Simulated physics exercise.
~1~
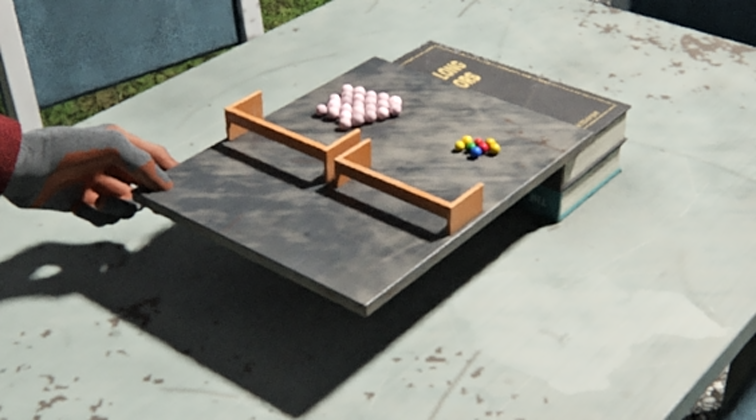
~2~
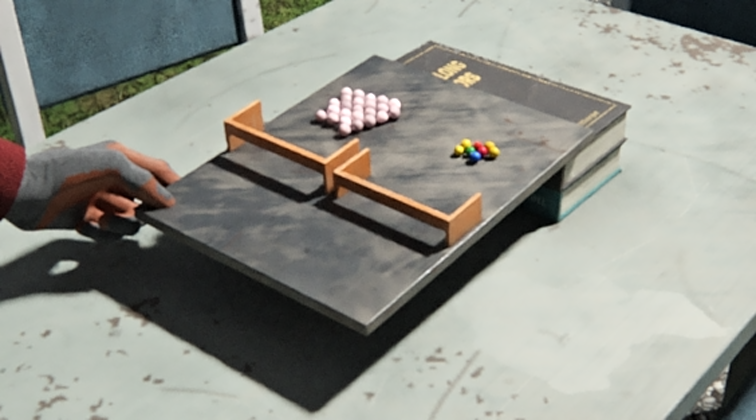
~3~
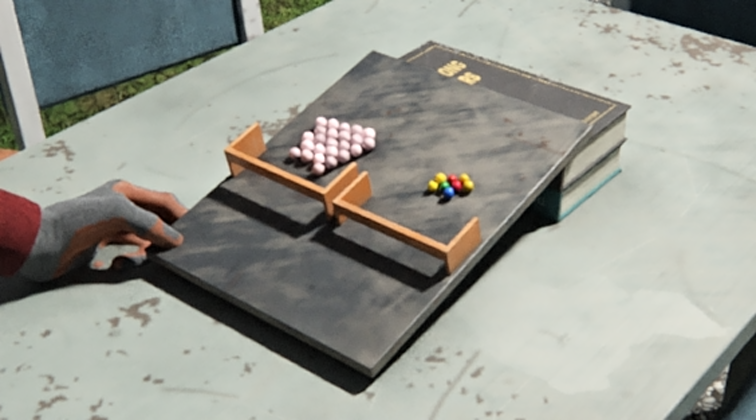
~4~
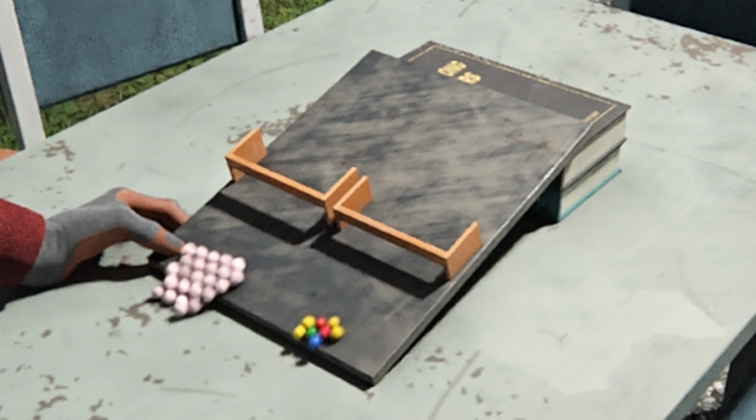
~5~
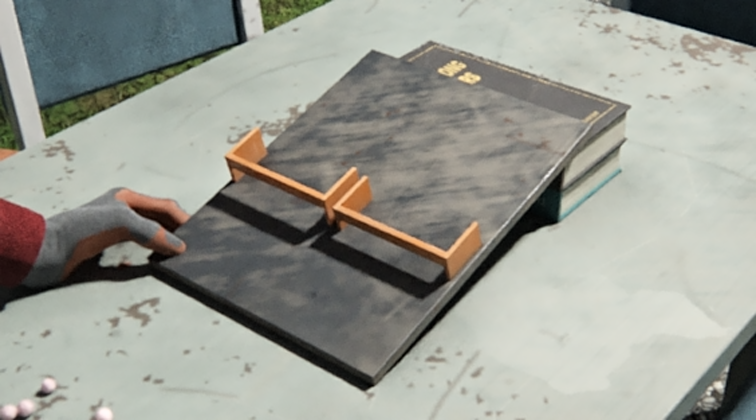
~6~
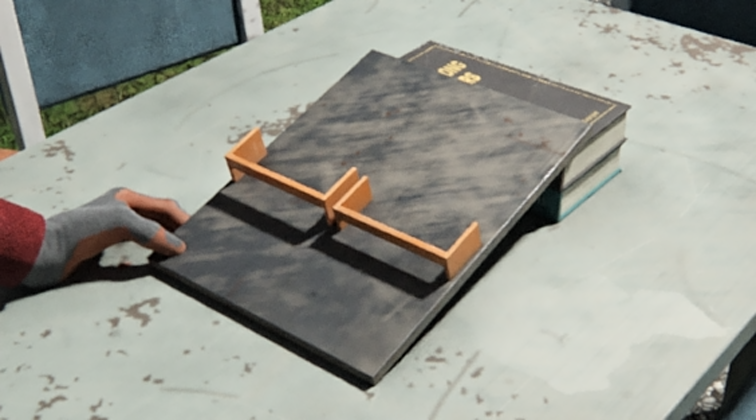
The clip shows a gloved hand lowering one end of a dark board propped on books until it meets the table, as clusters of pink and multicoloured balls slide down beneath two orange bars and off the board, leaving it empty and tilted.
